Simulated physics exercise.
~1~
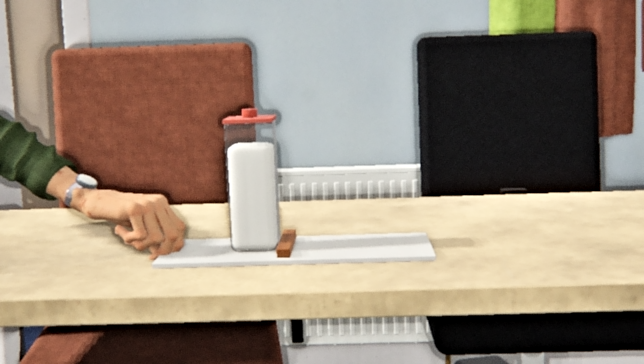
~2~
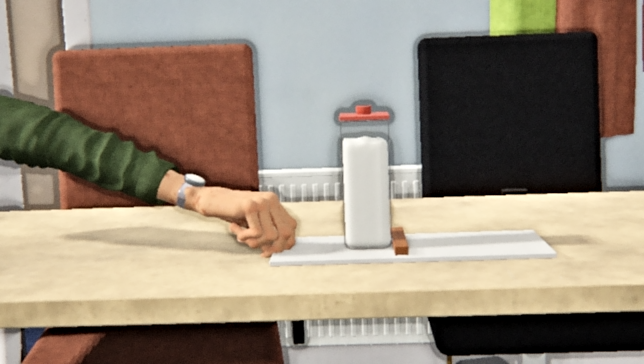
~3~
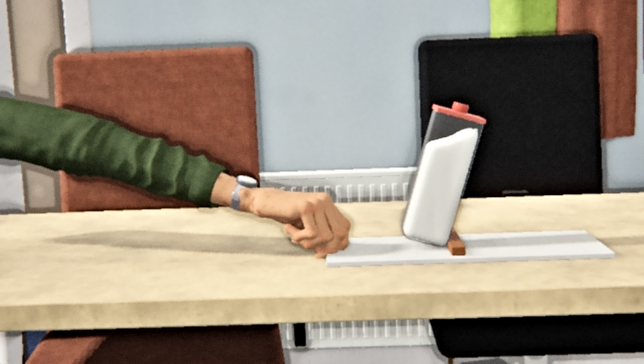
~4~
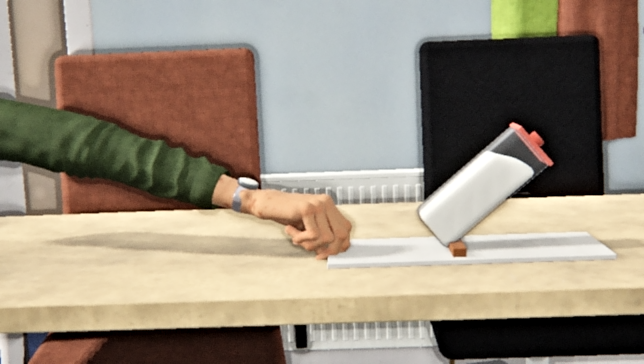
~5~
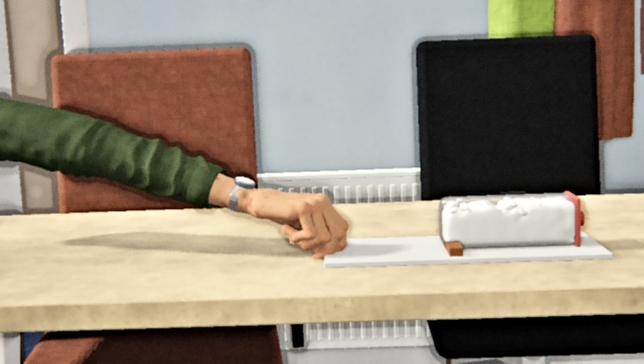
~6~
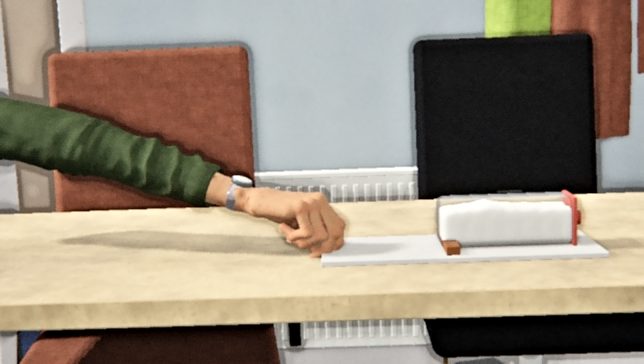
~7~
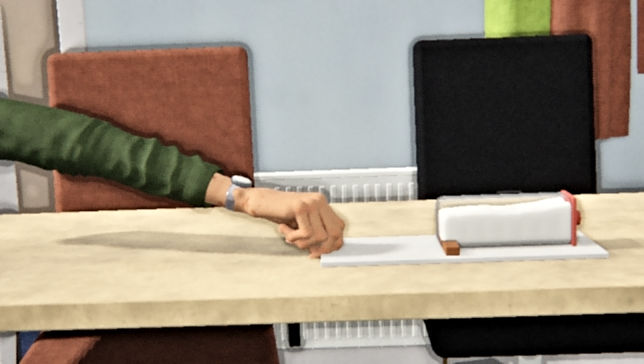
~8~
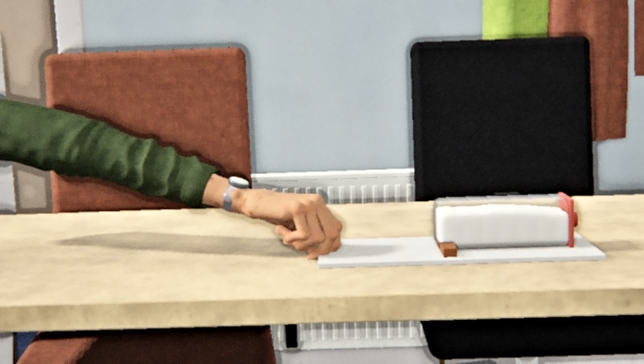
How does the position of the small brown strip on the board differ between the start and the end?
At the start the strip is left of the middle of the view, near the reddish chair's right edge. By the end it is farther right, in front of the left part of the black chair.
